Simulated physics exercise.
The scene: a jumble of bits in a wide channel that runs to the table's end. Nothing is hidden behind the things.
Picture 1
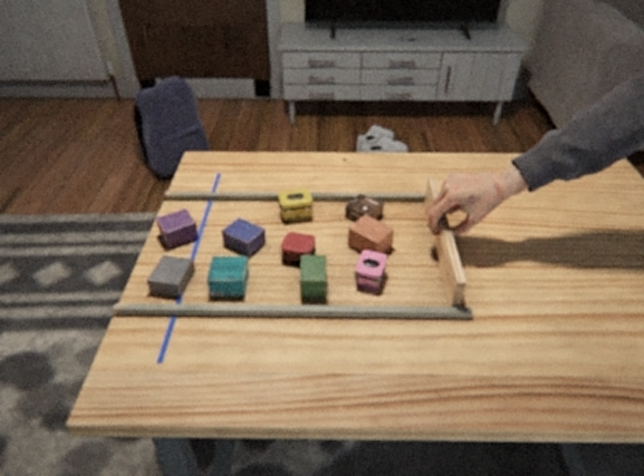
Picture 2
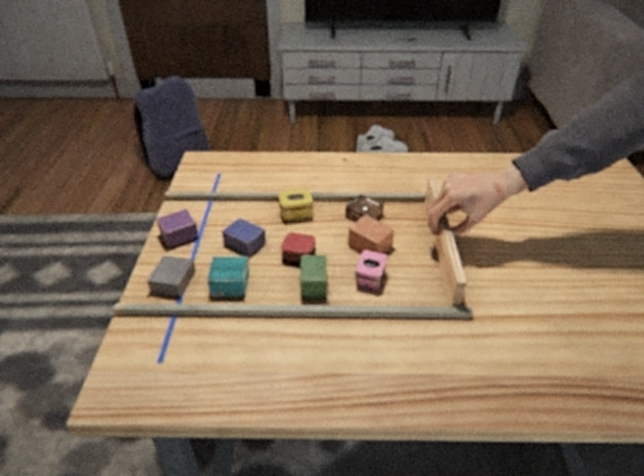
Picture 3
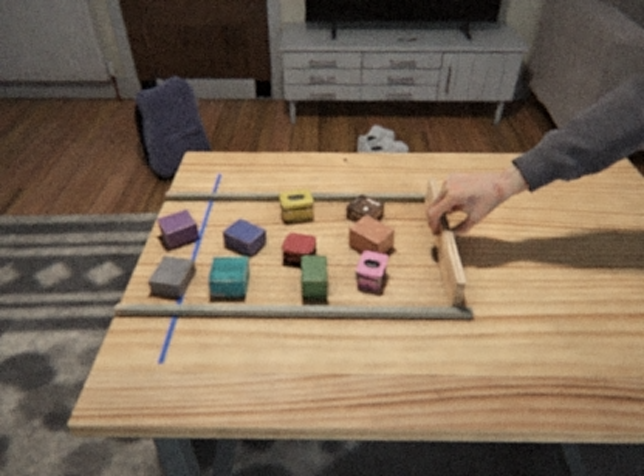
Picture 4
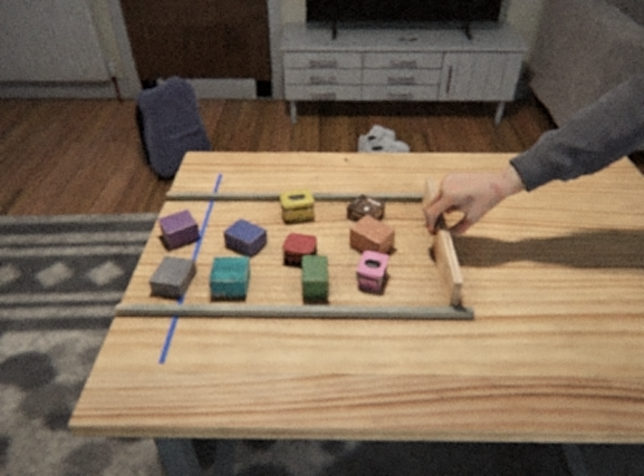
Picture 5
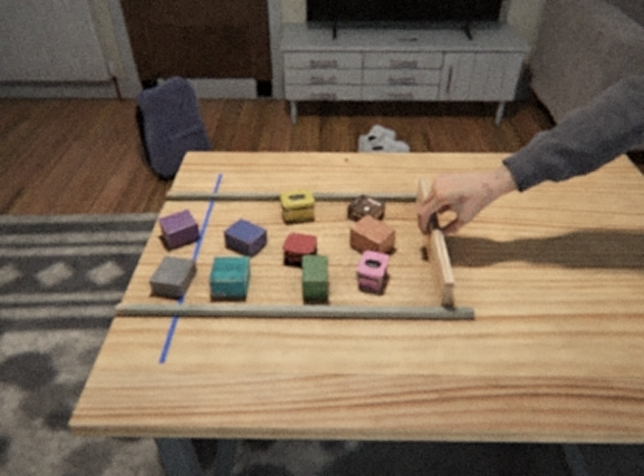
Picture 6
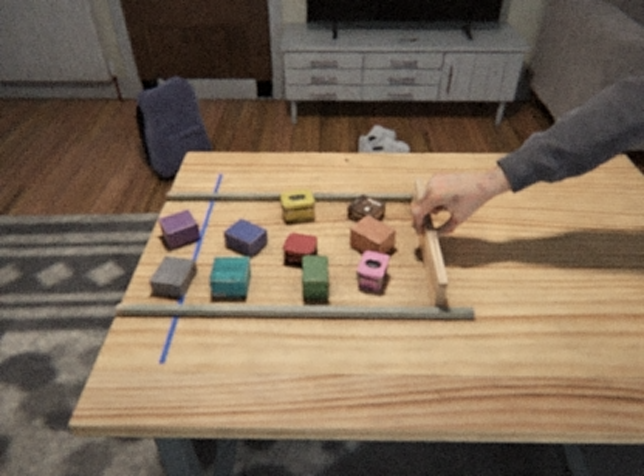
On a wooden table, a hand slides an upright board slightly left toward scattered coloured blocks.
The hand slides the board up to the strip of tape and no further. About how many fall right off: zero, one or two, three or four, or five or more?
In the end the number that fall off is three or four.
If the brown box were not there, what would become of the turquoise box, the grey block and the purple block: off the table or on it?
The turquoise box goes over; the grey block comes down; the purple block is lost.
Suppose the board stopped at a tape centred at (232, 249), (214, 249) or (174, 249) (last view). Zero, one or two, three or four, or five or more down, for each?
For each place: One to two; one or two; five or over.
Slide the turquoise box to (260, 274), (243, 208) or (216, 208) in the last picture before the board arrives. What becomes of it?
Place by place, it goes over; falls; tumbles off.
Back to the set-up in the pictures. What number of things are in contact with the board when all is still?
That makes 3.
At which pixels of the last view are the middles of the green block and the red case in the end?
The green block at (145, 279), the red case at (156, 256).
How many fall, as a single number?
In all, 3 of them.
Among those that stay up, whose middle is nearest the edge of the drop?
The yellow case.
Early on, none off yet; purple block at rest near (180, 229); grey block at rest near (174, 276); turquoise box at rest near (231, 277).
A while later, none off yet; purple block at rest near (178, 229); grey block travelled a little near (153, 278); turquoise box travelled about its own width near (187, 279).
Finally, the number that fall off is three or four; lost, turquoise box, grey block and purple block.
